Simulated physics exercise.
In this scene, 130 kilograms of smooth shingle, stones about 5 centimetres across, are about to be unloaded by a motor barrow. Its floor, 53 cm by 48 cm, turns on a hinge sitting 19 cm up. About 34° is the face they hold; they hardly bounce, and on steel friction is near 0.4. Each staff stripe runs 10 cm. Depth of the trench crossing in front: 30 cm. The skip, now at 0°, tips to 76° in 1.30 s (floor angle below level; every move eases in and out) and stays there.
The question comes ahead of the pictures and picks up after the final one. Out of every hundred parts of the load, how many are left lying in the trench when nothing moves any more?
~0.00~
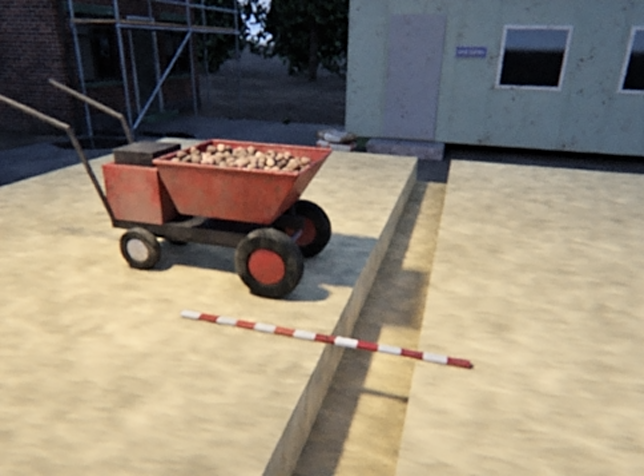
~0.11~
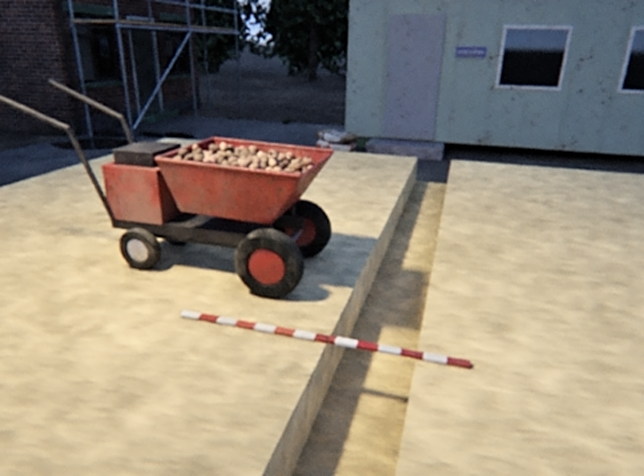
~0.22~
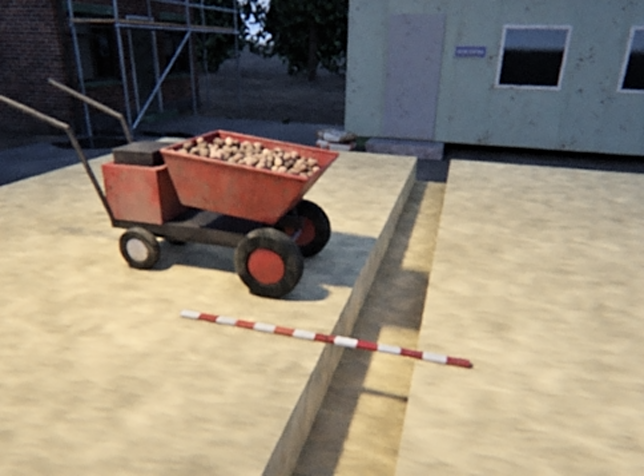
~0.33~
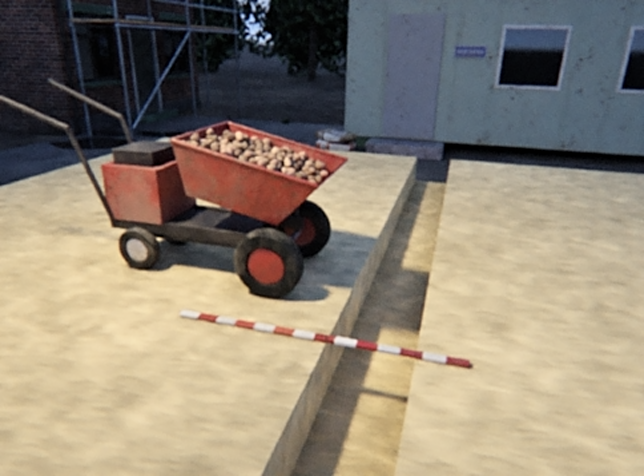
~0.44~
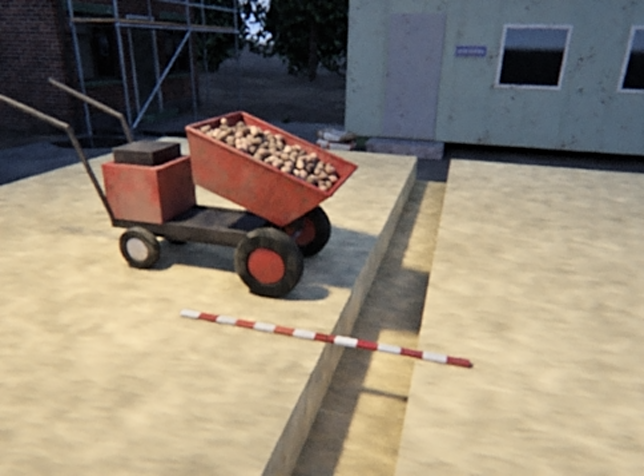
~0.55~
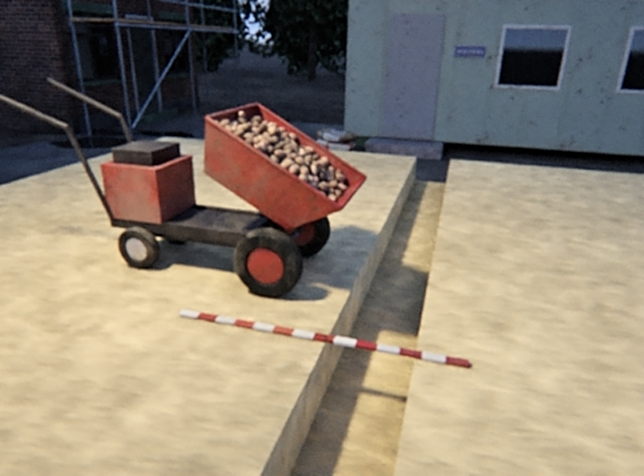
Around 85 in every hundred.
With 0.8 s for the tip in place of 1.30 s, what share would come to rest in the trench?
In that case some 75 per cent.
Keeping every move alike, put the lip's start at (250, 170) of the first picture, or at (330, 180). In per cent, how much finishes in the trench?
About 95 per cent first, then about 40 per cent.
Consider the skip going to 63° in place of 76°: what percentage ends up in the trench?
Roughly 70 percent.
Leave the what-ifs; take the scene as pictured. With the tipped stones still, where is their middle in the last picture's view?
Their middle is at about (400, 321).
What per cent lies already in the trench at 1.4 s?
Roughly 45% by that time.
After 1.0 s the floor is at 64°; 98 % in the skip, 2 % in the trench; the foremost stones are at (394, 265).
After 1.4 s the floor is at 76°; 41 % in the skip, 47 % in the trench, 11 % past the trench; the foremost stones are at (490, 302).
After 1.8 s the floor is at 76°; 14 % in the skip, 71 % in the trench, 16 % past the trench; the foremost stones are at (568, 305).
After 3.7 s the floor is at 76°; 0 % in the skip, 85 % in the trench, 15 % past the trench; the foremost stones are at (601, 291).
